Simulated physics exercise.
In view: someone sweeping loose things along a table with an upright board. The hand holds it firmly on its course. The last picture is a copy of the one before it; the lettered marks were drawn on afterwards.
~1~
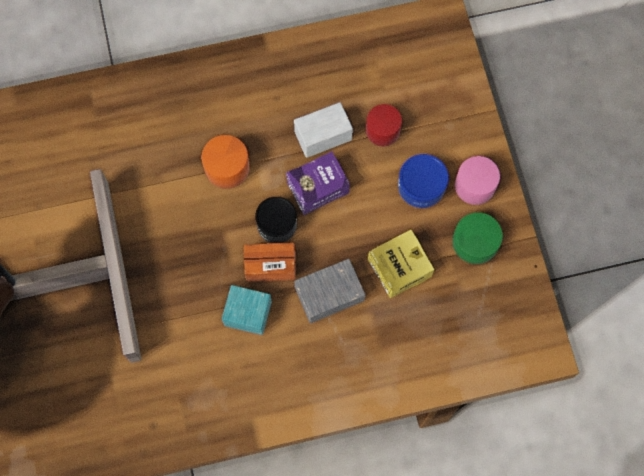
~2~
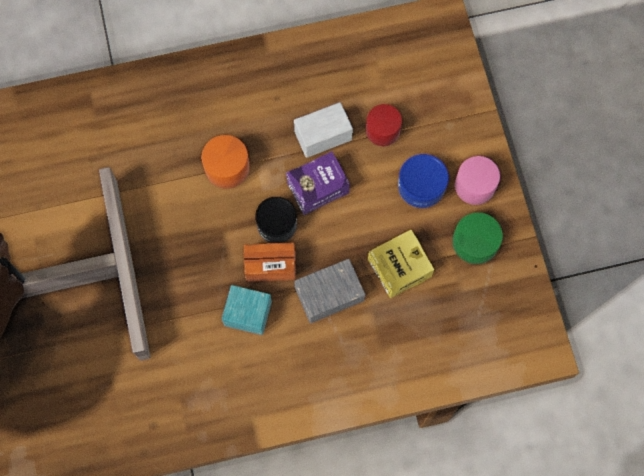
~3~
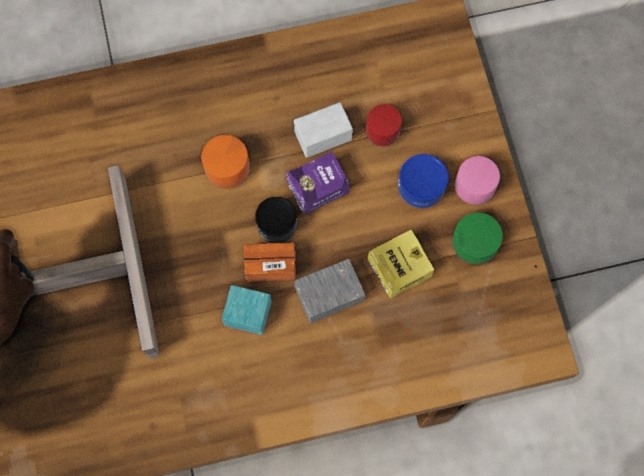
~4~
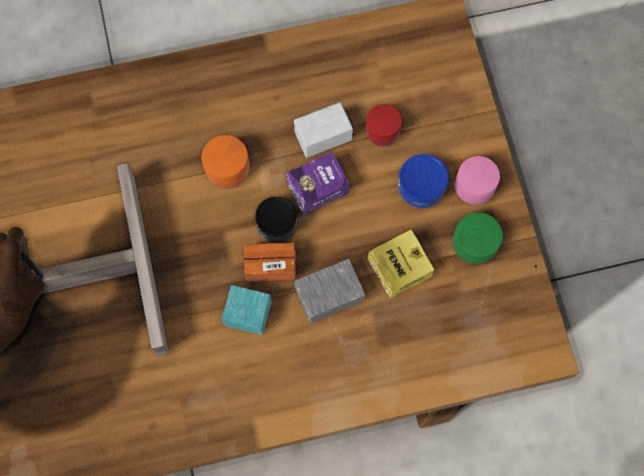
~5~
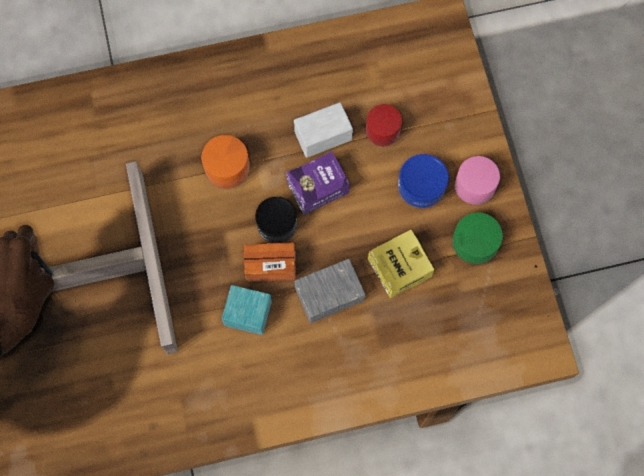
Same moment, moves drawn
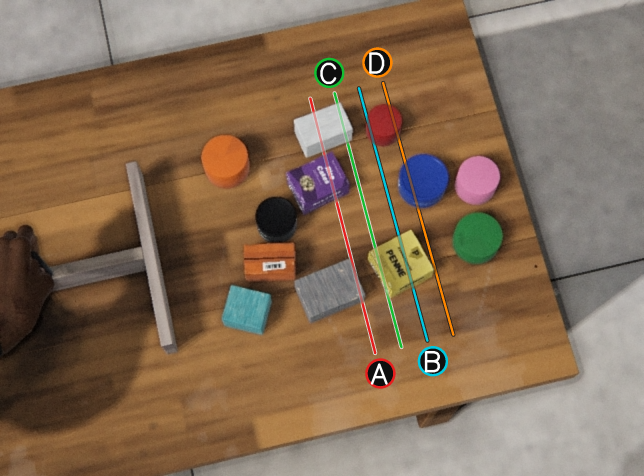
The video shows a hand at the left edge of a wooden table slowly pushing an upright board a short way to the right, while the colourful tins, boxes, packets and blocks in front of it stay still, untouched.
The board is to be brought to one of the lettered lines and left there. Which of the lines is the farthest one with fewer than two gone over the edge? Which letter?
Line B.
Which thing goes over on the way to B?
It is the green tin.
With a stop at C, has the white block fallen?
No.
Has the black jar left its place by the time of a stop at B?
Yes.
On the copy, A at (342, 221); B at (392, 210); C at (367, 215); D at (417, 204).
On B. First, board (237, 231); turquoise block (279, 299); orange tin (249, 157).
Then, board (324, 212); green tin (509, 231); yellow packet (465, 251).
Finally, board (389, 197); green tin over the edge; yellow packet (529, 237); one fallen.
By contrast, A is within the limit but short; C is within the limit but short; D drops three.
